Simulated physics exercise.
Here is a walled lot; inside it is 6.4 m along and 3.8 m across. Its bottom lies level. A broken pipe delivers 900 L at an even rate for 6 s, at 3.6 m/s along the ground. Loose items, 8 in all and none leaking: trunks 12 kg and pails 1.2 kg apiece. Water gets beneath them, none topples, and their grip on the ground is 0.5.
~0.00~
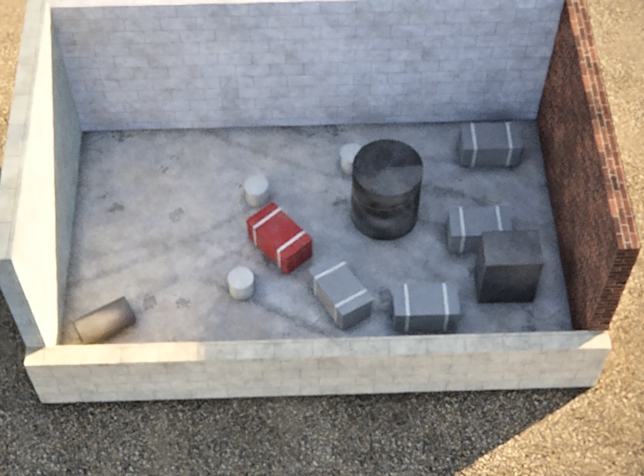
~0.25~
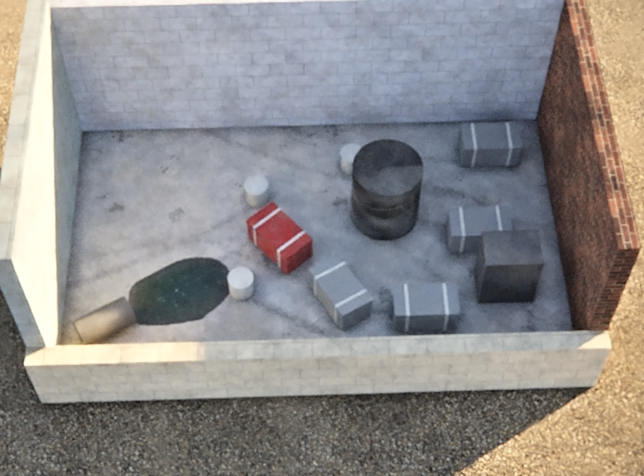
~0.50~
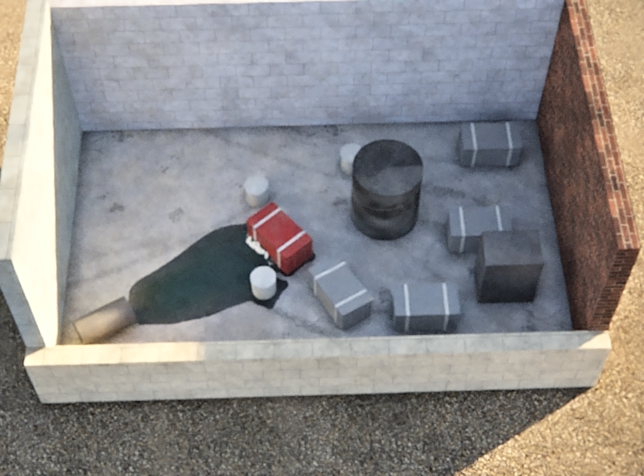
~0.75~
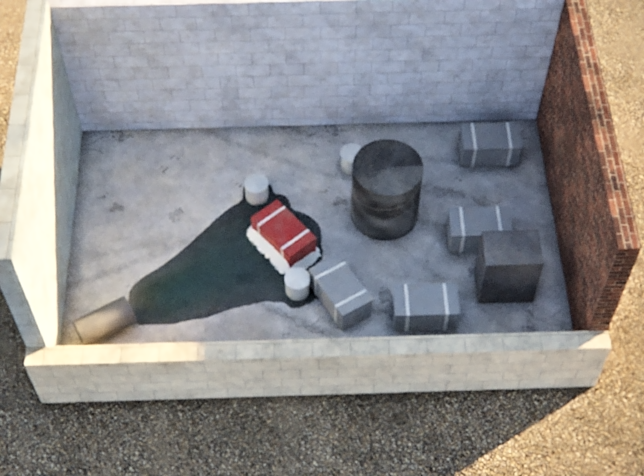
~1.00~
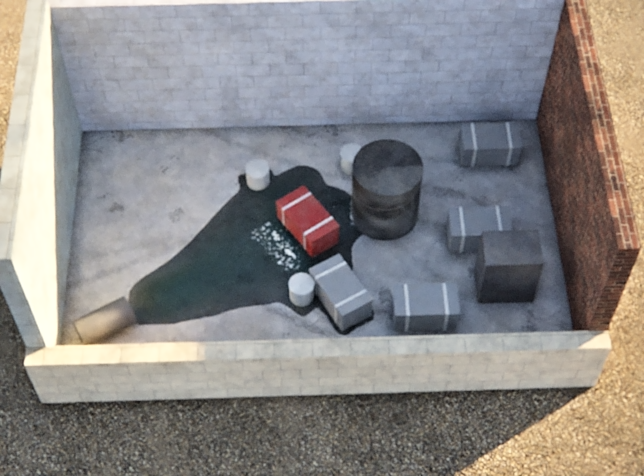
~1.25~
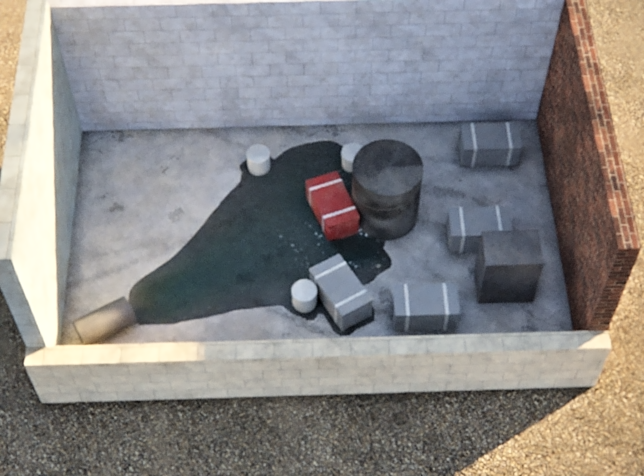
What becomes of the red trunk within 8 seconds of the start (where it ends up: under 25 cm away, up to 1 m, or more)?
Red trunk travels far.
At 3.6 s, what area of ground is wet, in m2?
Some 13 m2.
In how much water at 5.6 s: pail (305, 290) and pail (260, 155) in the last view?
Roughly 1 and 2 cm.
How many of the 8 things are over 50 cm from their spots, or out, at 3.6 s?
By then 4.
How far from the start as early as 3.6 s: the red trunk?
Roughly 250 cm by then.
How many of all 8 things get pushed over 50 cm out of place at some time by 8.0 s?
I count 5.
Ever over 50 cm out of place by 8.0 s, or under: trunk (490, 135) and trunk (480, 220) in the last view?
In that order: Over, under.
After 1.8 s the red trunk is near (336, 170), 1.2 m from its start, afloat; 1 afloat.
After 3.6 s the red trunk is near (431, 124), 2.7 m from its start, afloat; 3 afloat.
After 5.6 s the red trunk is near (481, 165), 2.9 m from its start, afloat; 5 afloat.
After 8.0 s the red trunk is near (476, 154), 2.9 m from its start, afloat; 5 afloat.
